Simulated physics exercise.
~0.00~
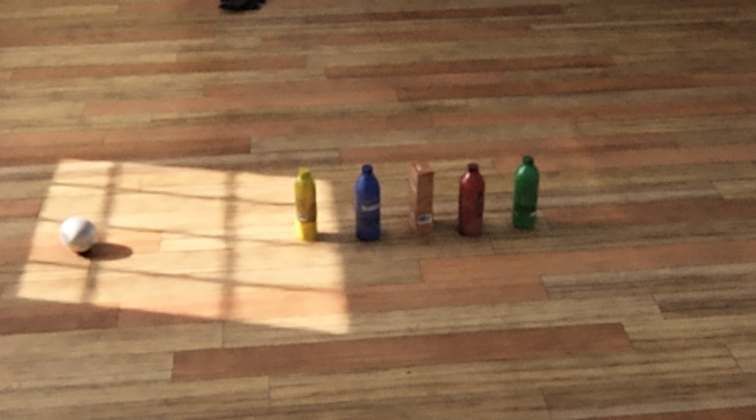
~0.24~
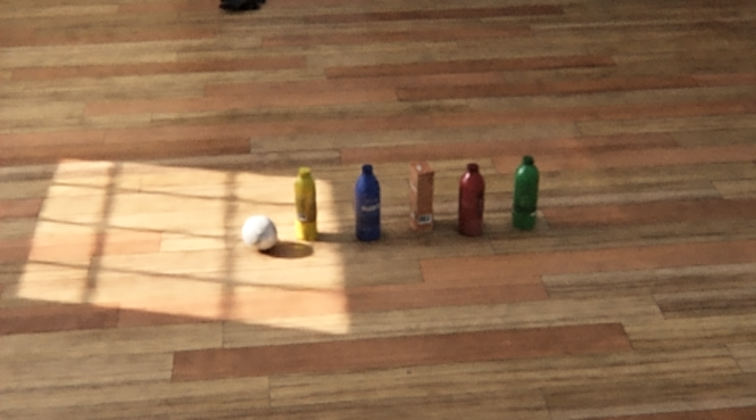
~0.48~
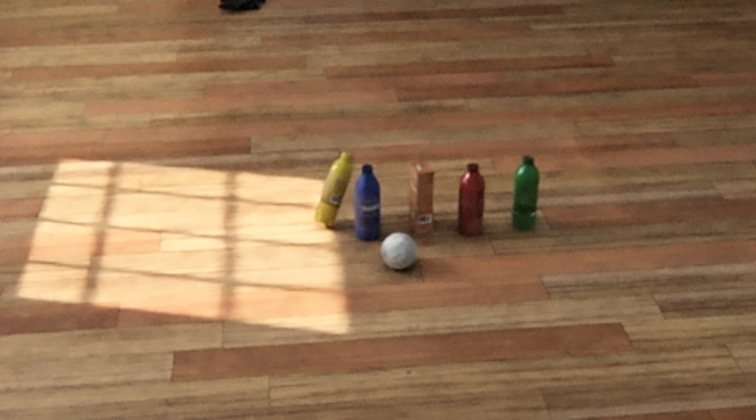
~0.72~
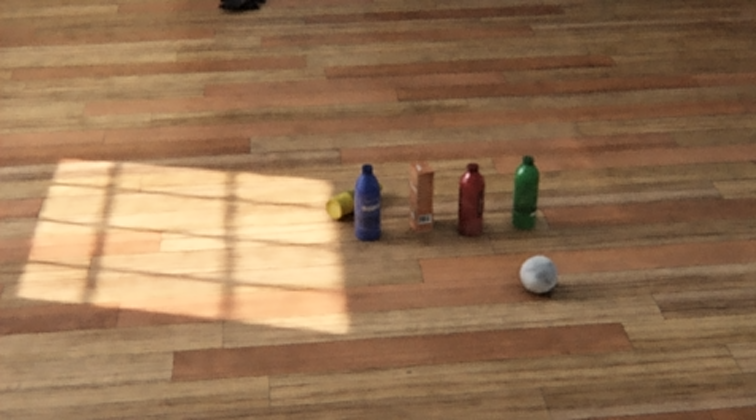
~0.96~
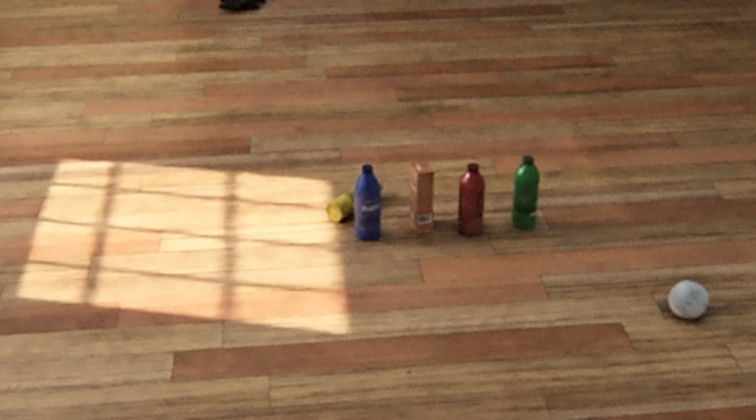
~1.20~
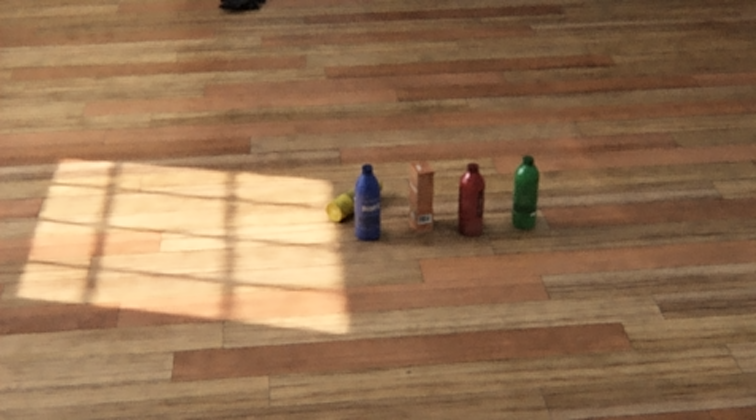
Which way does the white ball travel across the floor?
The white ball rolls to the right.
